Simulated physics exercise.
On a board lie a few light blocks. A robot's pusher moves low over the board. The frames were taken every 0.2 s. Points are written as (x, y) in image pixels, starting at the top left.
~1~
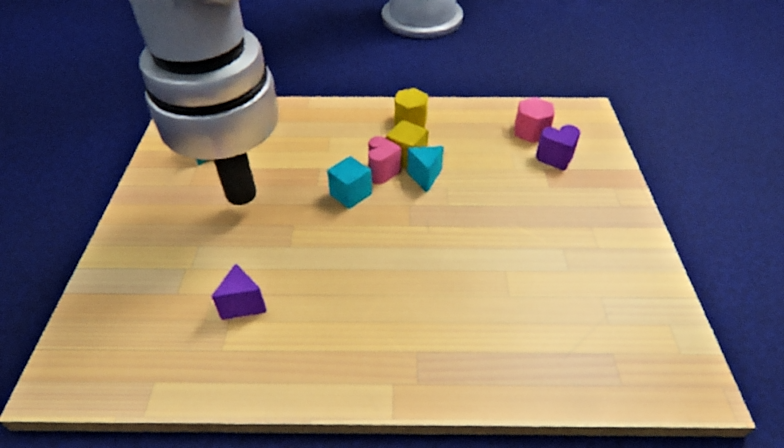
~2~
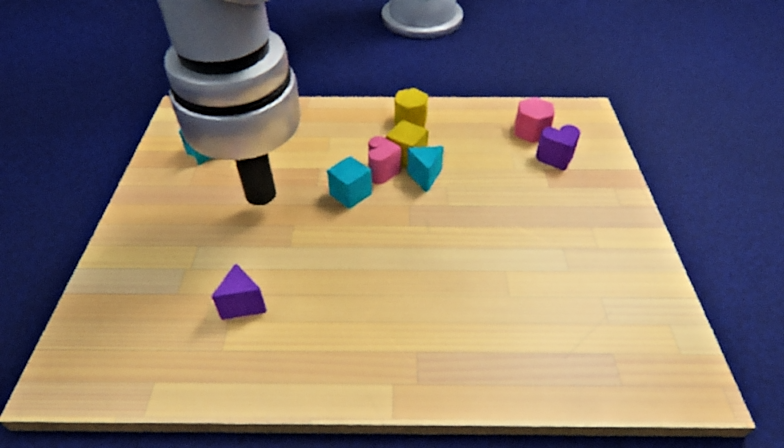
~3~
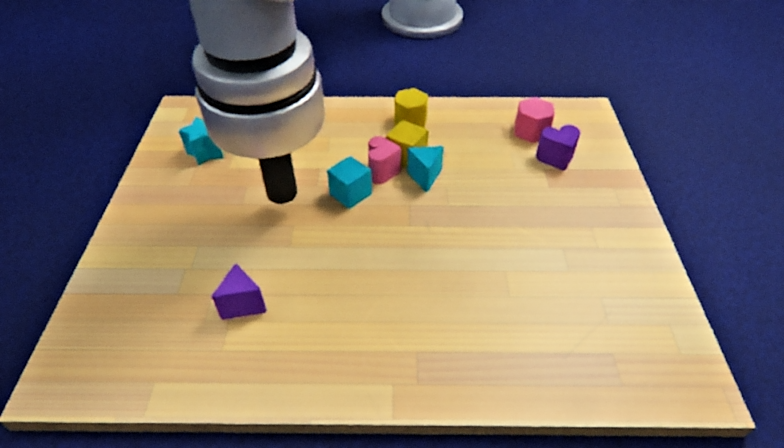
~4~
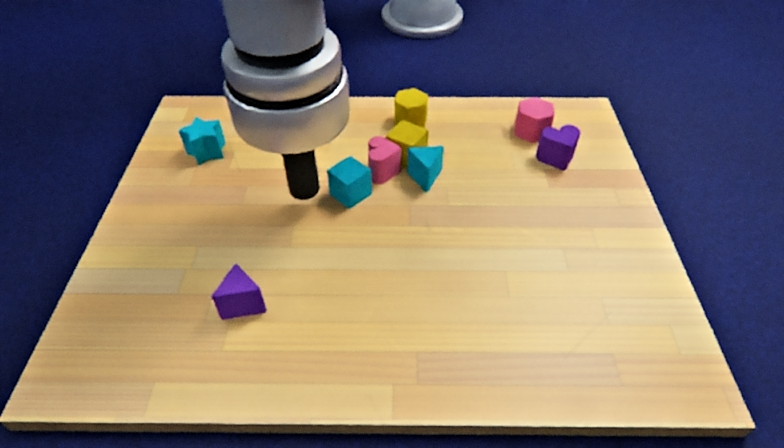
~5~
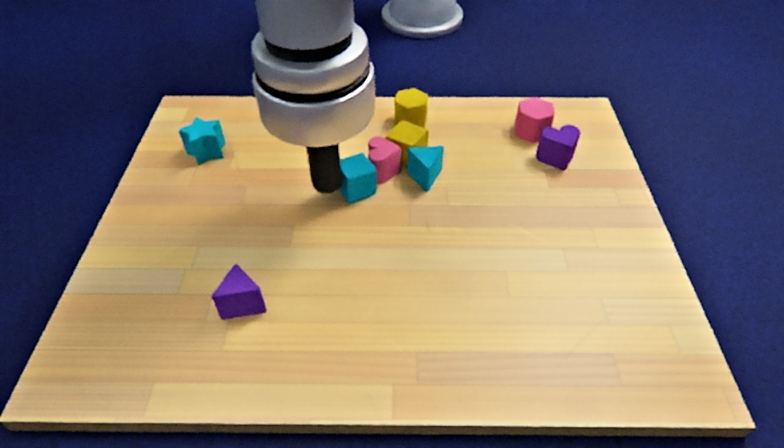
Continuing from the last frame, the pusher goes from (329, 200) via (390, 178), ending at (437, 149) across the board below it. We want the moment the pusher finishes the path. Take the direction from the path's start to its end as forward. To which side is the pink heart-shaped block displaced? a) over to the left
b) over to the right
b
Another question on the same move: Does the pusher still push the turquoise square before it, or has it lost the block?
When the path is over, you would find the turquoise square off to the side or behind the pusher.
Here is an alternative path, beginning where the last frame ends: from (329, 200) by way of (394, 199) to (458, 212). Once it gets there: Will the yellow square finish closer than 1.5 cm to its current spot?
It seems not.
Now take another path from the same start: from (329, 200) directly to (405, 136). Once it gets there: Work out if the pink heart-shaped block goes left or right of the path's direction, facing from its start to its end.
It's pushed right.
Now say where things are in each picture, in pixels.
In the first picture, lower end of the pusher at (242, 196), tops of blocks, turquoise square at (349, 169), pink heart-shaped block at (382, 147), yellow square at (407, 132), turquoise triangular piece at (427, 153).
In the second picture, pusher at (261, 196), blocks as before.
In the third picture, pusher at (282, 195), blocks as before.
In the fourth picture, pusher at (305, 191), blocks as before.
In the fifth picture, pusher at (327, 185), turquoise square at (355, 165), pink heart-shaped block at (382, 147), yellow square at (407, 132), turquoise triangular piece at (427, 153).
The first path, step by step. One third of the way, pusher at (371, 171); turquoise square at (401, 156), turned 15° clockwise; pink heart-shaped block at (418, 140), turned 50° anticlockwise; yellow square at (421, 121), turned 35° anticlockwise; turquoise triangular piece at (443, 152), turned 55° clockwise.
Two thirds of the way, pusher at (409, 153); turquoise square at (438, 150), turned 45° clockwise; pink heart-shaped block at (447, 132), turned 75° anticlockwise; yellow square at (423, 118), turned 50° anticlockwise; turquoise triangular piece at (473, 151), turned 75° clockwise.
At the end, pusher at (438, 134); turquoise square at (447, 149), turned 70° clockwise; pink heart-shaped block at (467, 124), turned 20° anticlockwise; yellow square at (427, 108), turned 60° anticlockwise; turquoise triangular piece at (478, 154), turned 60° clockwise.
